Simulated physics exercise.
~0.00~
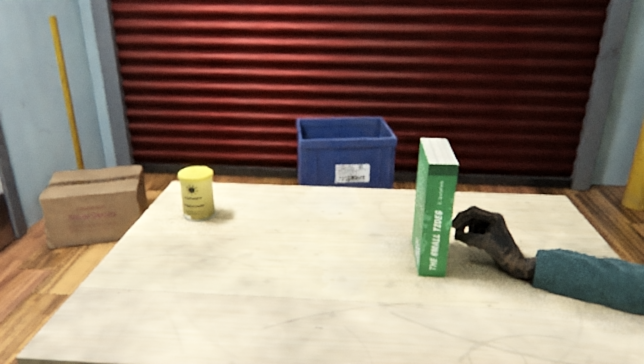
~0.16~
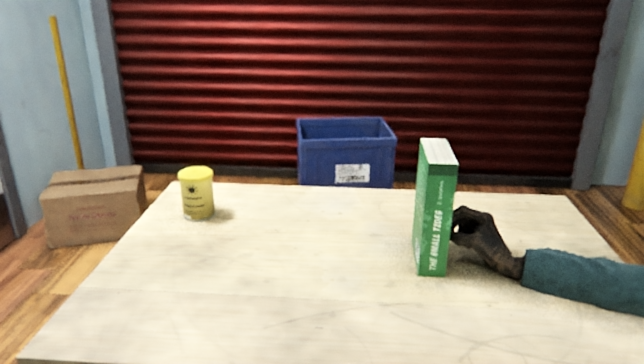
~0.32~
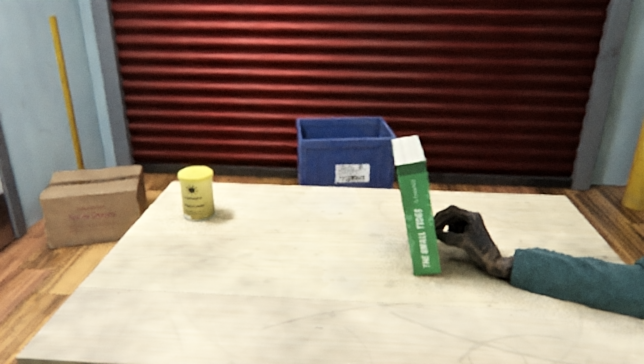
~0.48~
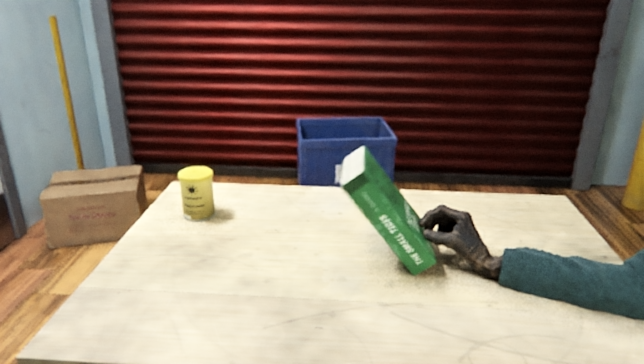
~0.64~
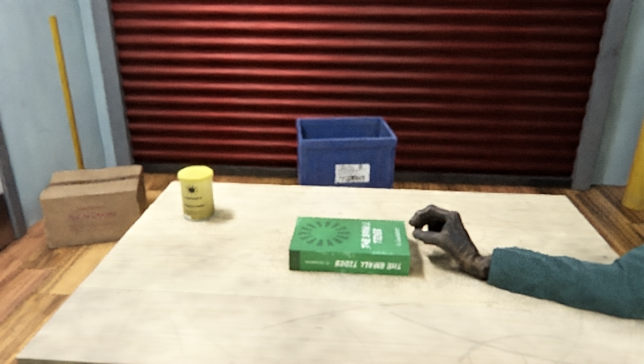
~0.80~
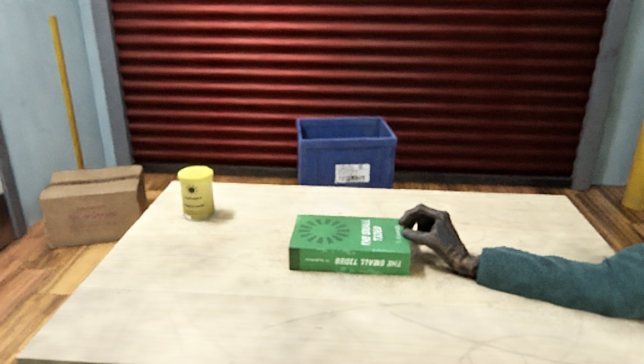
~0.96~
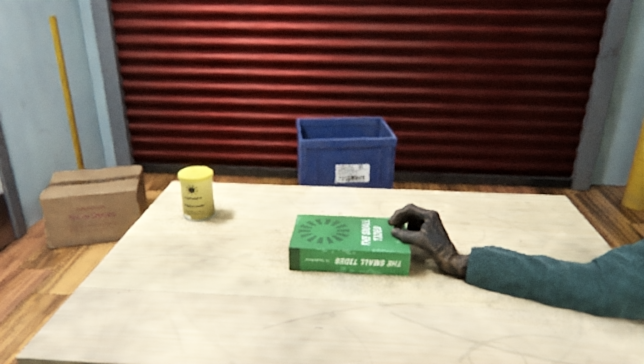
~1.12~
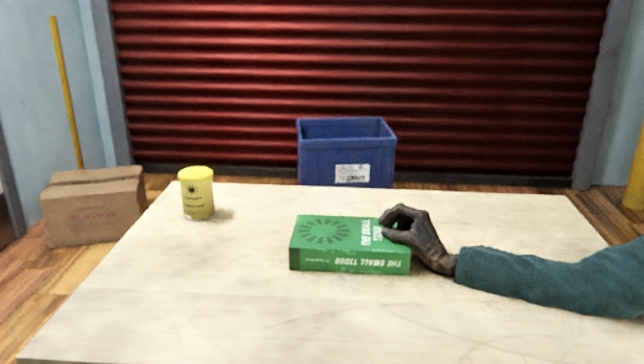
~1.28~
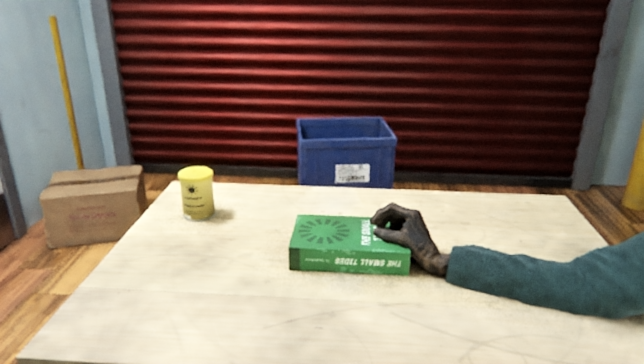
In this clip, a dark hand in a teal sleeve moves left and pushes an upright green book, which leans and topples onto its side on the pale table. The hand keeps moving left over the fallen book, while a yellow tin stays standing in place.
